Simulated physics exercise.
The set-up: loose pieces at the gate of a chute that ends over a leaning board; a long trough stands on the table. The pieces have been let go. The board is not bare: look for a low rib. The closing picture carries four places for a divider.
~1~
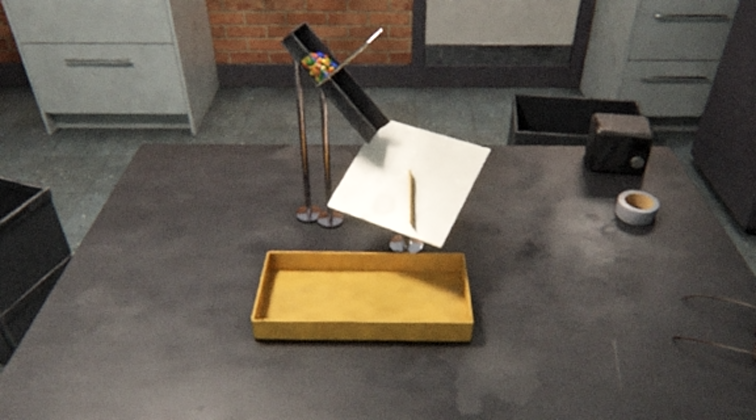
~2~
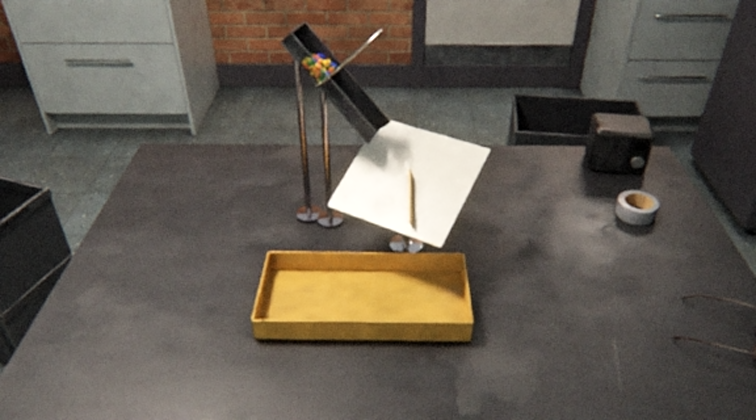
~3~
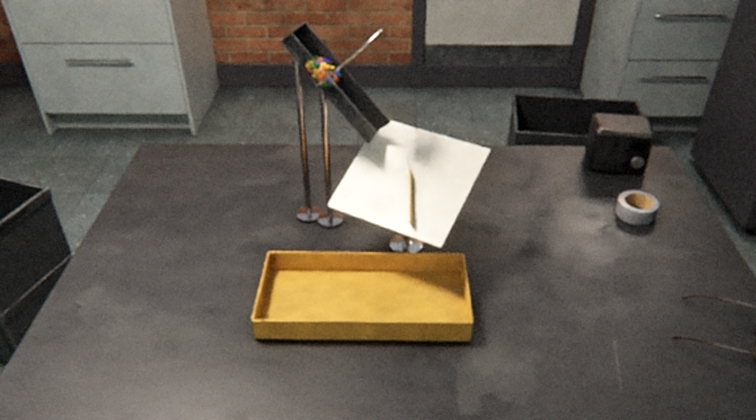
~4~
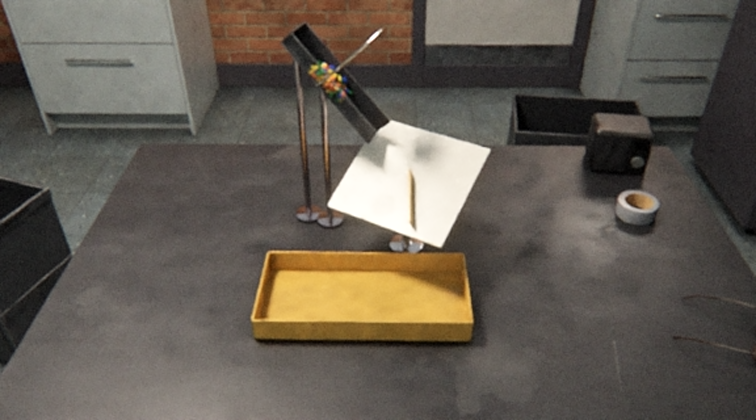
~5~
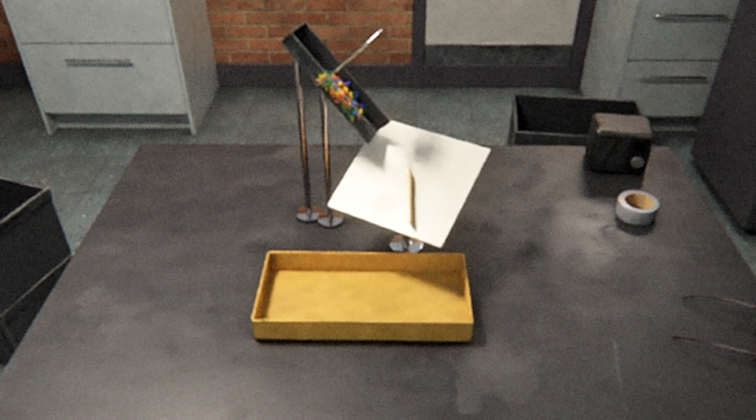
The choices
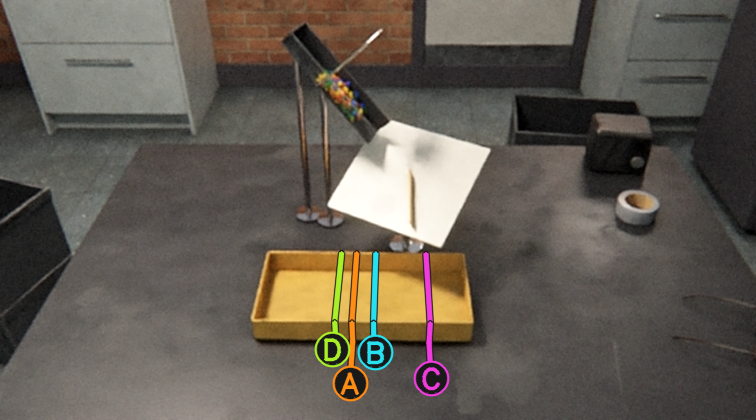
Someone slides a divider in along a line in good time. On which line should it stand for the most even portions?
Line B.
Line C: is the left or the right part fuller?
The left side.
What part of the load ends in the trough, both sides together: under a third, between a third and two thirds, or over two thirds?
About that: Over two thirds.
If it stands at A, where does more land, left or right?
More lands on the right.
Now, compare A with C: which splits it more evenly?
That is line A.
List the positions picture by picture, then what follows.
The first frame shows load behind the gate near (318, 66), jelly beans; lip of the chute near (374, 137), sloping fairly steeply.
The second frame shows middle of the board near (408, 178), tilted gently; middle of its low edge near (382, 225); of its high edge near (433, 133).
The third frame shows front corners of the trough near (252, 320) and (473, 322), empty; front of the load near (336, 80).
The fourth frame shows middle of the load near (335, 80); its front near (350, 92), close to a third of the way to the lip; rib from (409, 170) to (410, 221).
The fifth frame shows middle of the load near (344, 93); its front near (365, 111), close to two thirds of the way to the lip.
On the marked copy, line A crosses the front rim at (351, 321); line B crosses the front rim at (373, 321); line C crosses the front rim at (430, 322); line D crosses the front rim at (334, 321).
With A, of what is caught, close to a quarter on the left of the divider, the bulk on the right.
With B, of what is caught, close to half on the left of the divider, close to half on the right.
With C, of what is caught, all but a few on the left of the divider, only a few on the right.
With D, of what is caught, a small share on the left of the divider, all but a few on the right.
